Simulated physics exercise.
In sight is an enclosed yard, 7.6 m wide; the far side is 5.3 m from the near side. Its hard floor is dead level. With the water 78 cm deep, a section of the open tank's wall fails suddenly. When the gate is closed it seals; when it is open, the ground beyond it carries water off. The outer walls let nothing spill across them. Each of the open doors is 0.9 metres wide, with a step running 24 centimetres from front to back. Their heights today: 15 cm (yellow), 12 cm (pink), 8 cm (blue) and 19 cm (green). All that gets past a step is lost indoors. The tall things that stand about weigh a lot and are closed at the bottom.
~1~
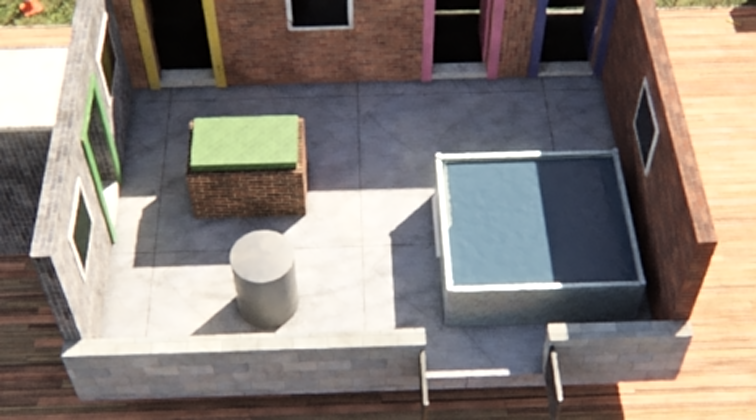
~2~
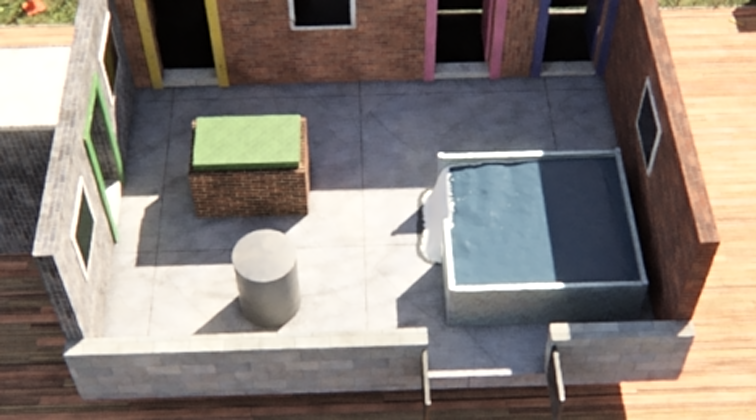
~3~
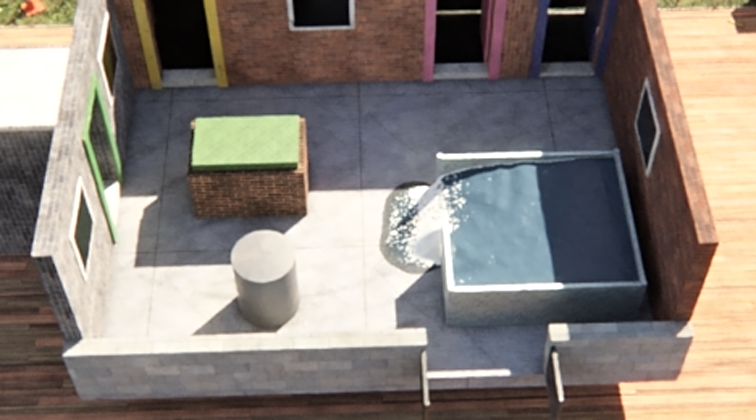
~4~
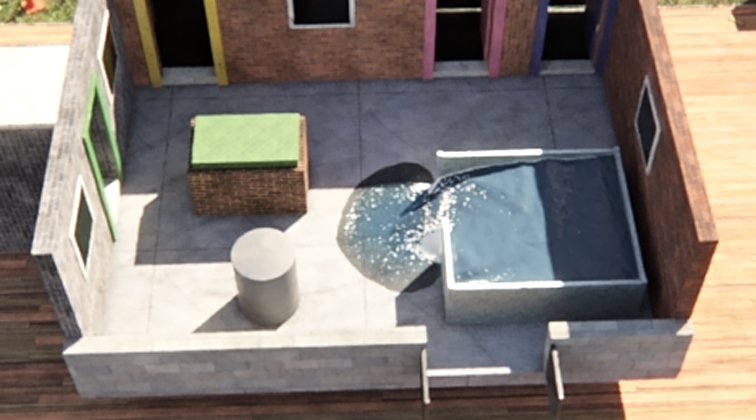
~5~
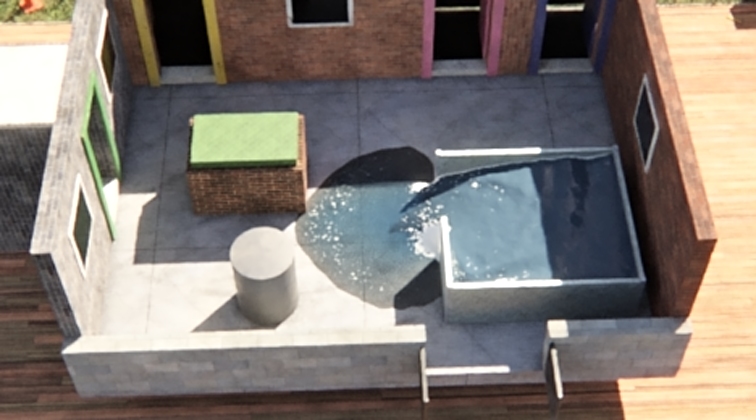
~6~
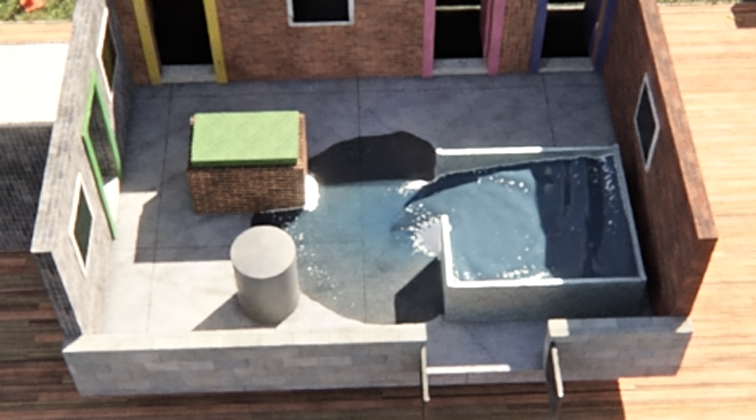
Water burst through the left side of a large open tank in a walled yard, splashed onto the grey floor, and spread left in a widening pool to the green-topped brick block and grey cylinder.
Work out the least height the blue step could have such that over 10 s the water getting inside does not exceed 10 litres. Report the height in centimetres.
The least height is about 11 cm.
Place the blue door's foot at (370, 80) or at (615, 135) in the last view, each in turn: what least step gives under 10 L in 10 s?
You'd want roughly 21 cm there first, then roughly 11.5 cm.
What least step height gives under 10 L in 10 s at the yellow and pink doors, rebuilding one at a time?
Some 18 cm for yellow, some 5.0 cm for pink.
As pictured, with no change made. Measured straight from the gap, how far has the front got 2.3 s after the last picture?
Reach: Approx. 5.6 m.
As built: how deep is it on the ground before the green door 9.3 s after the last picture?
Roughly 11.5 cm deep.
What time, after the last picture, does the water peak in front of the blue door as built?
Some 9.5 s, more or less.
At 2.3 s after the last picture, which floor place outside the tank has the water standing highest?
Around pixel (99, 356).
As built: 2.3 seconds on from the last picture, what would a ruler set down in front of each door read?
Lab note, cm: Yellow 10; pink 4; blue 0; green 18.
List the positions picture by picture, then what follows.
The first picture shows the open tank at (536, 221) is whole and still, 78 cm deep; the blue door at (572, 30) is dry.
In the second picture, water pours out at (444, 212) and has run 0.3 m, to (422, 253); about 9 cm deep outside, 78 cm at the back.
In the third picture, the front is at (387, 251), 0.8 m from the gap at (443, 215); 1.0 m2 of floor is wet, 78 cm left at the back.
In the fourth picture, the gap is at (443, 214), the front 1.4 m out at (346, 247); the back of the open tank holds 78 cm.
In the fifth picture, the front is at (303, 241), 2.0 m from the gap at (442, 213); 4.1 m2 of floor is wet, 78 cm left at the back.
In the sixth picture, the front is at a hidden place, 2.7 m from the gap at (442, 212); 5.9 m2 of floor is wet, 74 cm left at the back; the blue door at (573, 26), 3.7 m from the gap, is still 3.1 m from the nearest water.
Then, 0.7 s after the last picture water covers 35 % of the floor, deepest (48 cm) near (435, 219); it has not reached the blue door.
Then, 2.3 s after the last picture water covers 65 % of the floor, deepest (42 cm) near (99, 356); it has not reached the blue door.
Then, 9.3 s after the last picture water covers 100 % of the floor, deepest (18 cm) near (612, 185); 15 cm at the blue door, 29 litres in over its 8 cm step.
At the blue door as built, the water peaked near 15 cm, 9.3 s after the last picture.
With a step of 9 cm, 22 litres would have come in within the 10 s; with 12.5 cm, 5 litres. So under 10 litres takes about 11 cm.
